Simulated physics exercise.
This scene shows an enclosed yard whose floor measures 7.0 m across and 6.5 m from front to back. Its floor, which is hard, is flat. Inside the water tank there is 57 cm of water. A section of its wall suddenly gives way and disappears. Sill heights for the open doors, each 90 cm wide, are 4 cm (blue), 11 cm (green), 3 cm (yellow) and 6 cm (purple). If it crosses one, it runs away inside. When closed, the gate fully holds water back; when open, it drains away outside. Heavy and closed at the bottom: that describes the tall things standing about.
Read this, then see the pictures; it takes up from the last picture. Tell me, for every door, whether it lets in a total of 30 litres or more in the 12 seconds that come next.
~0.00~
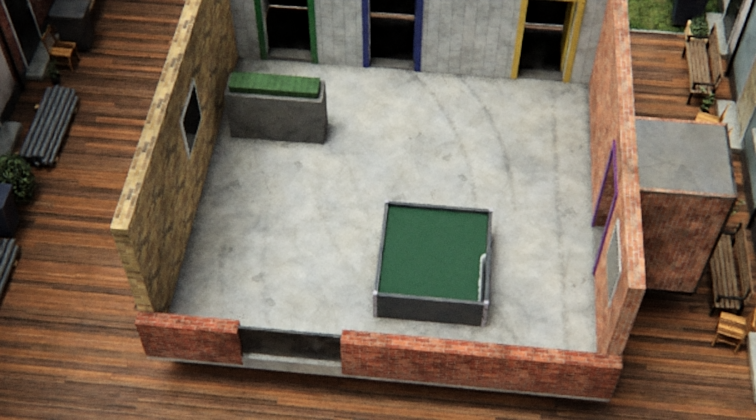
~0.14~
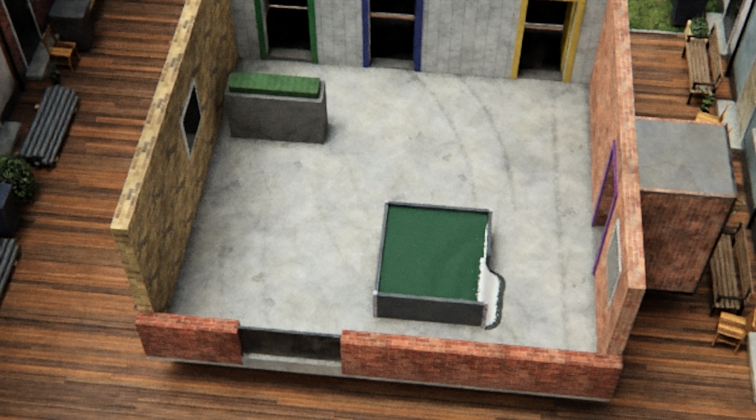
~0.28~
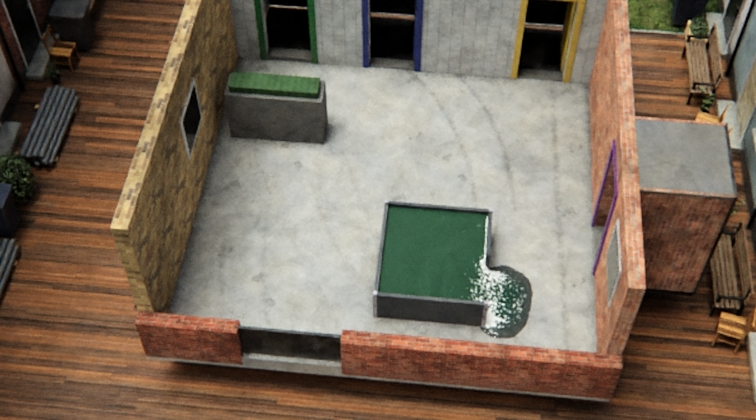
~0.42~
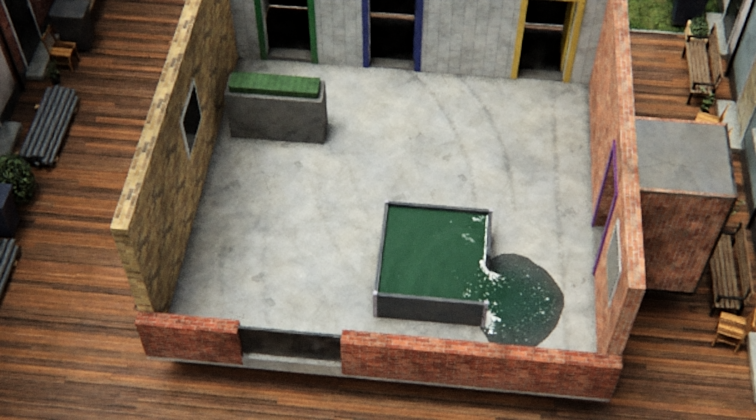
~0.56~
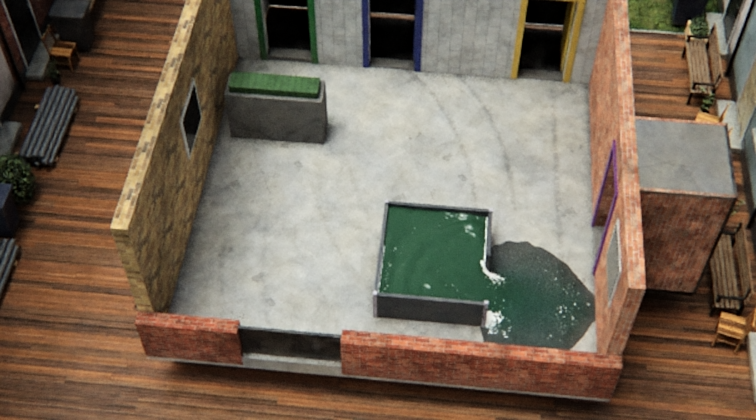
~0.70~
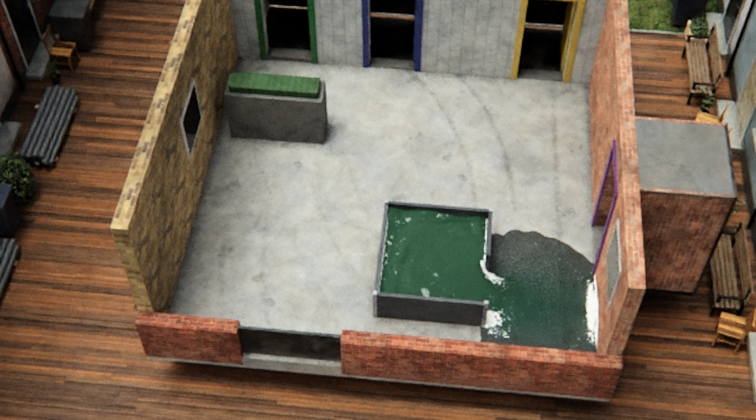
As I see it, blue door: Short of the set amount, green door: Short of the set amount, yellow door: Beyond the set amount, purple door: Beyond the set amount.
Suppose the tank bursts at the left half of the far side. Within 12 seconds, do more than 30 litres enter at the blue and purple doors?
The blue door comes out more than that and the purple door less than that.
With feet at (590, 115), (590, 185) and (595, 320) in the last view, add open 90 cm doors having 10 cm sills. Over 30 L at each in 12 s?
Less, less, more.
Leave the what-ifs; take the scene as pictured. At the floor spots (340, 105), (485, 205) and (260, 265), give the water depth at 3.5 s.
About 0, 2 and 0 cm respectively.
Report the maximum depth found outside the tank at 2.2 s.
It gets to some 30 cm.
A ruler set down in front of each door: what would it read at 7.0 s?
Depths: Blue door 4 cm, green door 1 cm, yellow door 9 cm, purple door 8 cm.
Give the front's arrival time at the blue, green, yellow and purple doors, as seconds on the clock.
Blue: 5.5 s; green: 7.0 s; yellow: 3.4 s; purple: 0.9 s.
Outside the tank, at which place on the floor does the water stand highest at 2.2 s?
It's at about (557, 324) in the last picture.
After 1.4 s water covers 10 % of the floor and is deepest (42 cm) near (591, 376); blue door not reached, green door not reached, yellow door not reached, purple door 13 cm at the sill, 4 L in.
After 2.2 s water covers 15 % of the floor and is deepest (30 cm) near (557, 324); blue door not reached, green door not reached, yellow door not reached, purple door 13 cm at the sill, 20 L in.
After 3.5 s water covers 30 % of the floor and is deepest (21 cm) near (579, 317); blue door not reached, green door not reached, yellow door 1 cm at the sill, 0 L in, purple door 11 cm at the sill, 45 L in.
After 7.0 s water covers 60 % of the floor and is deepest (12 cm) near (591, 376); blue door 4 cm at the sill, 0 L in, green door not reached, yellow door 9 cm at the sill, 95 L in, purple door 8 cm at the sill, 73 L in.
After 12.0 s water covers 90 % of the floor and is deepest (8 cm) near (236, 70); blue door 3 cm at the sill, 0 L in, green door 4 cm at the sill, 0 L in, yellow door 5 cm at the sill, 148 L in, purple door 4 cm at the sill, 76 L in.
